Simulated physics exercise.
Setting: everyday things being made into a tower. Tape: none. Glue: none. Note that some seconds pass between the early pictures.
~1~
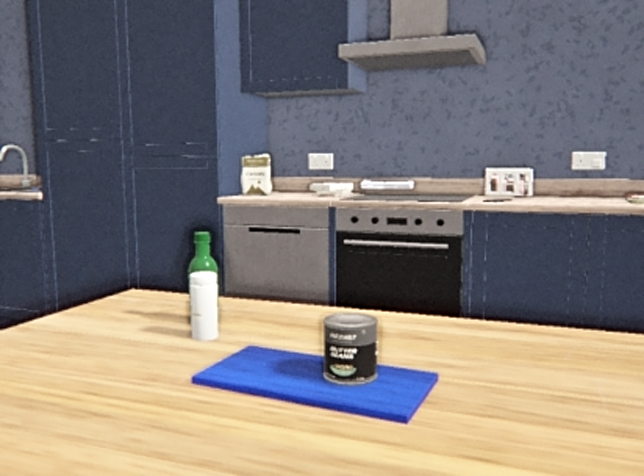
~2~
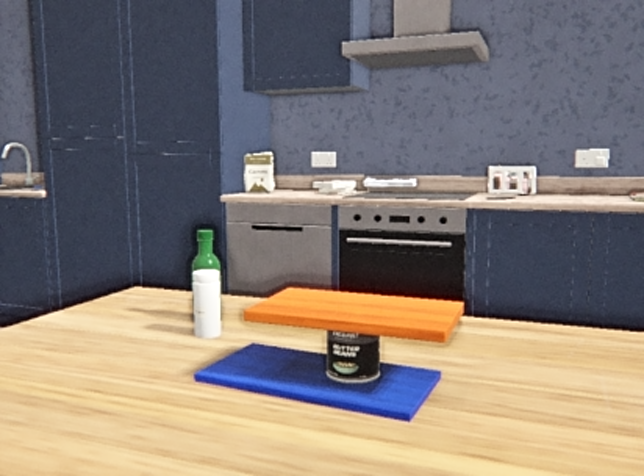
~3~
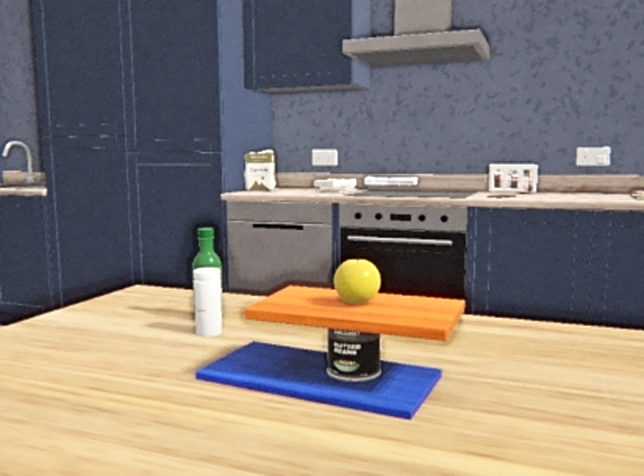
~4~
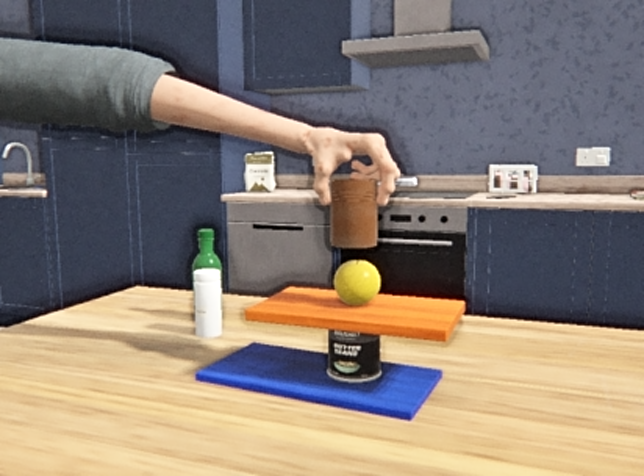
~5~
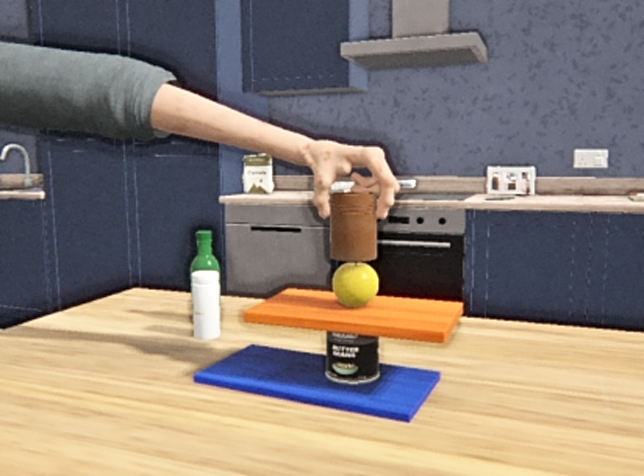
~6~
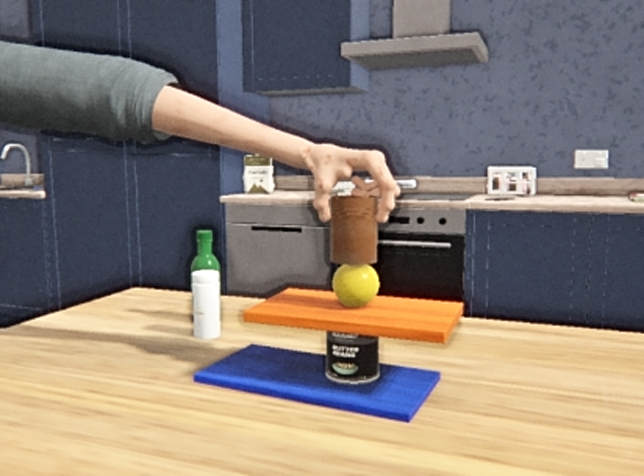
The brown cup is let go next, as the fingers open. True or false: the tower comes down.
True.
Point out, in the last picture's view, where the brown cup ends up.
Close to pixel (183, 337).
Then, 0.60 s after the last picture, brown cup now fallen.
Then, 0.90 s after the last picture, things are still on the move.
Then, 1.10 s after the last picture, as before.
At rest, fallen, brown cup; the other 6 in place. Seen from the same camera at the end, brown cup near (182, 337). The pile gives way.
